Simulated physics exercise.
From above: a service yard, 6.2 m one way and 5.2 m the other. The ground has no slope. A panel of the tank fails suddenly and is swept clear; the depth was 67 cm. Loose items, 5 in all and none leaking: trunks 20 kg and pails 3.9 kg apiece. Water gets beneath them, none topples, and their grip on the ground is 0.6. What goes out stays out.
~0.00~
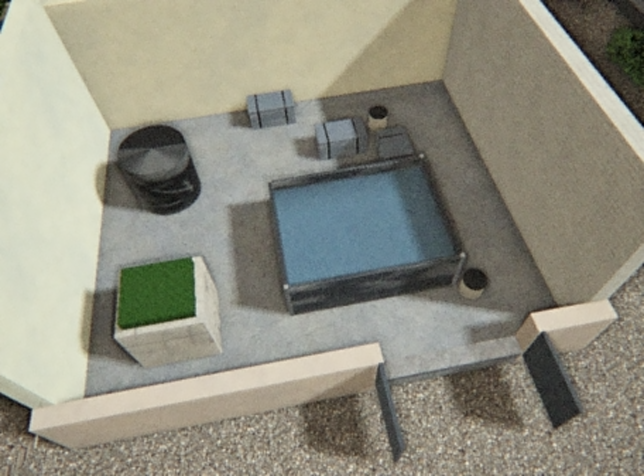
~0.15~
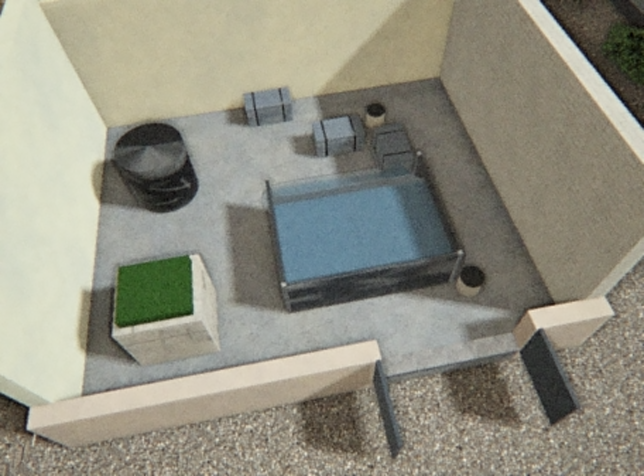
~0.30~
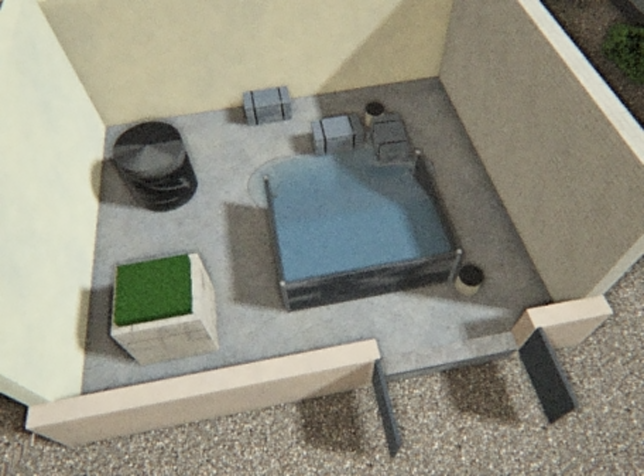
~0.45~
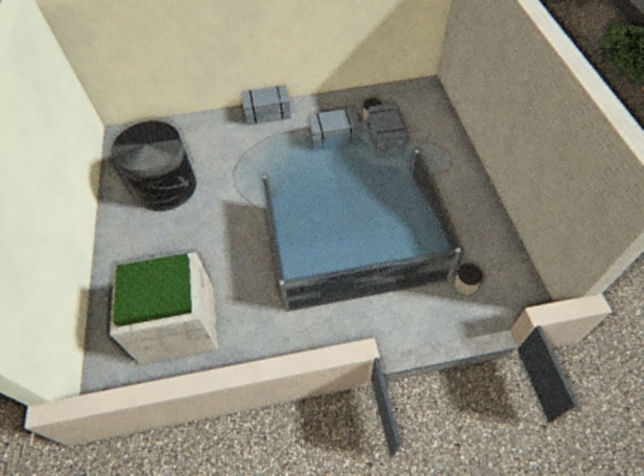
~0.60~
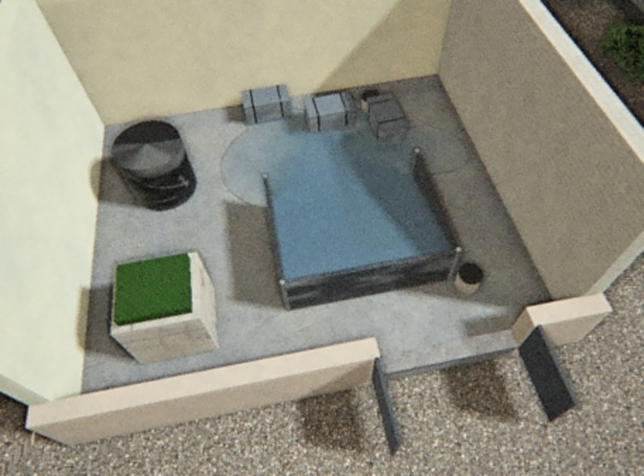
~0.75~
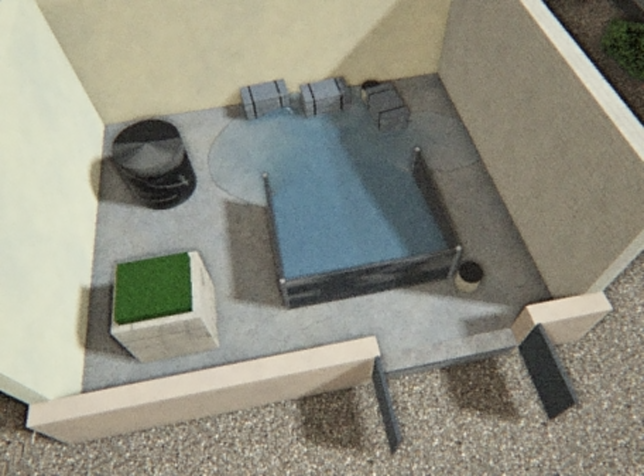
A blue pool of water in a dark-framed square tank spreads out of its open back side across the grey floor of a walled yard, seen from high above. A dark round barrel and a pale block topped with green stand at left, grey trunks and small pails behind and right. The water fans toward the back wall, pushing trunks backward, while the view shifts very slightly.
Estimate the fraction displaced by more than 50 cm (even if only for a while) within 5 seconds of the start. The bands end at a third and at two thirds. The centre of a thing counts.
It is at least two thirds.
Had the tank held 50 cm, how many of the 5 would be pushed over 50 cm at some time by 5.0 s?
Then 5.
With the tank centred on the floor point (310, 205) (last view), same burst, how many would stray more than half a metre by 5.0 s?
In that case 4 of them.
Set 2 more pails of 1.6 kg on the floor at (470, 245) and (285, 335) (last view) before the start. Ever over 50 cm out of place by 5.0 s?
In turn: More, under.
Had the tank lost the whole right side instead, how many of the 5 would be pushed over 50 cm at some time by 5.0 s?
In that case 3 of them.
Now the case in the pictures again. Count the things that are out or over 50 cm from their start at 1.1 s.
By then 3.
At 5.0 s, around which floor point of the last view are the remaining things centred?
Around (331, 182).
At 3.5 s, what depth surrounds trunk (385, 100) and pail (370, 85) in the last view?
Roughly 6 and 22 cm.
After 1.1 s 3 of 5 are over 50 cm from their spots; 3 afloat.
After 2.2 s 4 of 5 are over 50 cm from their spots; 4 afloat.
After 3.5 s 4 of 5 are over 50 cm from their spots; 3 afloat.
After 5.0 s 5 of 5 are over 50 cm from their spots, and 5 have been at some point; 3 afloat.
